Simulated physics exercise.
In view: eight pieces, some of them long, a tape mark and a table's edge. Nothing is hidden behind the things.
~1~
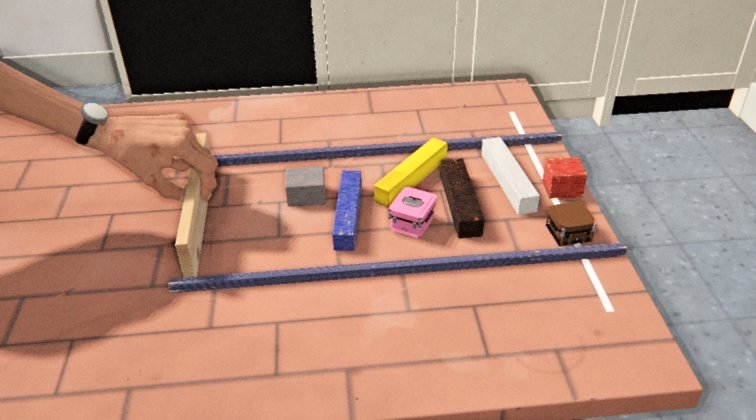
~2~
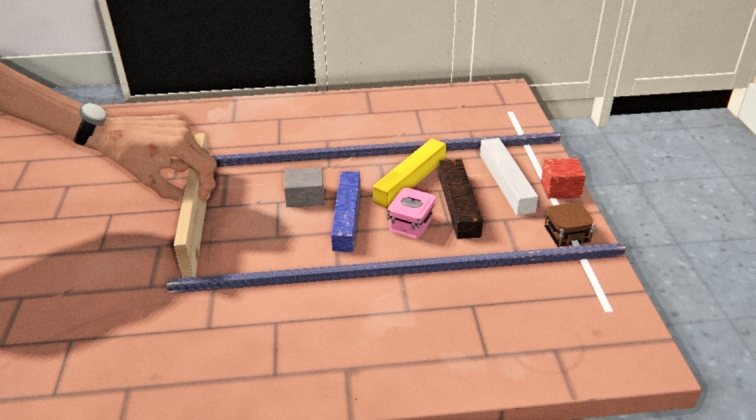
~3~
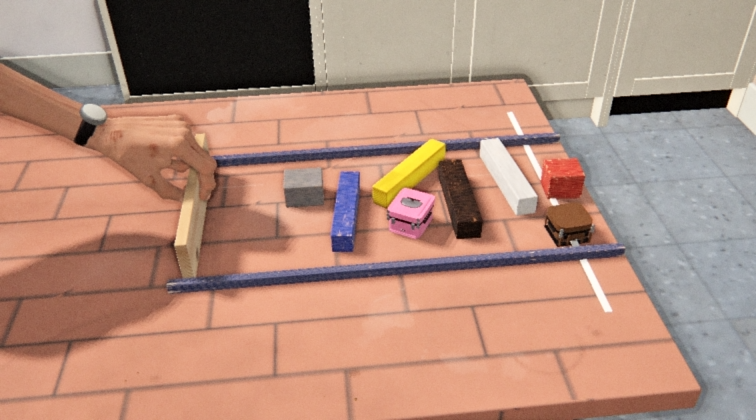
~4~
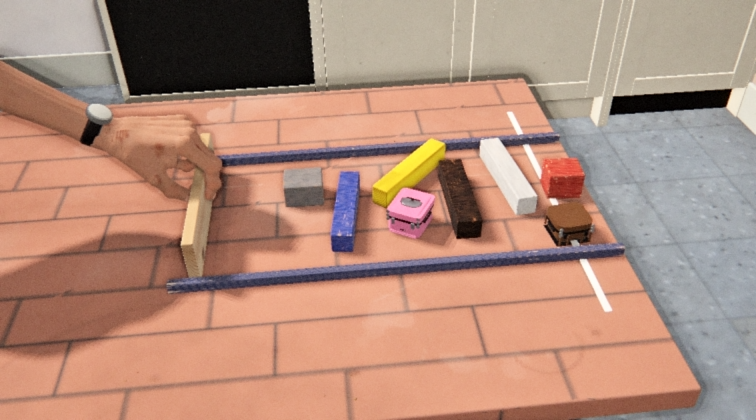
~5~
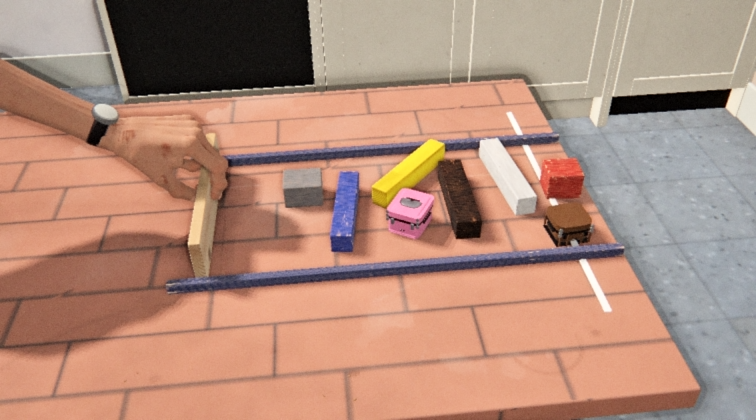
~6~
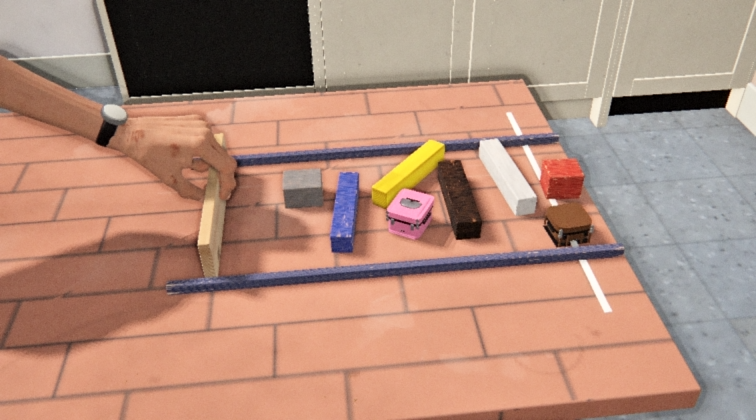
A hand slides a wooden board slightly right between two blue rails, toward unmoving colored blocks.
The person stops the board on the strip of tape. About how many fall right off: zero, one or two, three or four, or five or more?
The number that fall off is five or more.
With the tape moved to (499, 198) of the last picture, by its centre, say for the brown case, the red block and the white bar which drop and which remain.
The brown case falls, the red block tumbles off, the white bar falls.
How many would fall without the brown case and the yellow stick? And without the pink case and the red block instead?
3 in the first case, 4 in the second.
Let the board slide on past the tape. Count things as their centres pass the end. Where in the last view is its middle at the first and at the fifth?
Near (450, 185) and (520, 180).
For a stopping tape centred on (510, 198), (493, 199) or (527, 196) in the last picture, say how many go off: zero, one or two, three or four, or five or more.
In that order: 3 or 4; three to four; five or more.
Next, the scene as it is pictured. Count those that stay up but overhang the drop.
It comes to 1.
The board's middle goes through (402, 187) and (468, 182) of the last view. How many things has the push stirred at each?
First 6, then 8.
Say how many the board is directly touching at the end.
That makes 2.
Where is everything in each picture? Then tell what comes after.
The first frame shows red block (564, 178); brown case (570, 225); white bar (509, 174); board (197, 201); tape (552, 194).
The second frame shows brown case (569, 225); blue bar (347, 209).
The third frame shows white bar (507, 175); board (196, 202).
The fourth frame shows red block (562, 178); yellow stick (410, 172).
The fifth frame shows brown case (568, 225); black bar (458, 197).
The sixth frame shows red block (561, 179); brown case (568, 225); white bar (506, 175); board (216, 202); tape (550, 194).
Soon after, none off yet; red block at rest near (561, 179); brown case at rest near (568, 225); white bar at rest near (506, 175).
After that, none off yet; red block displaced a little near (581, 179); brown case moving near (577, 226); white bar displaced a little near (550, 175).
In the end, the number that fall off is five or more; gone, pink case, yellow stick, black bar, white bar, brown case and red block.
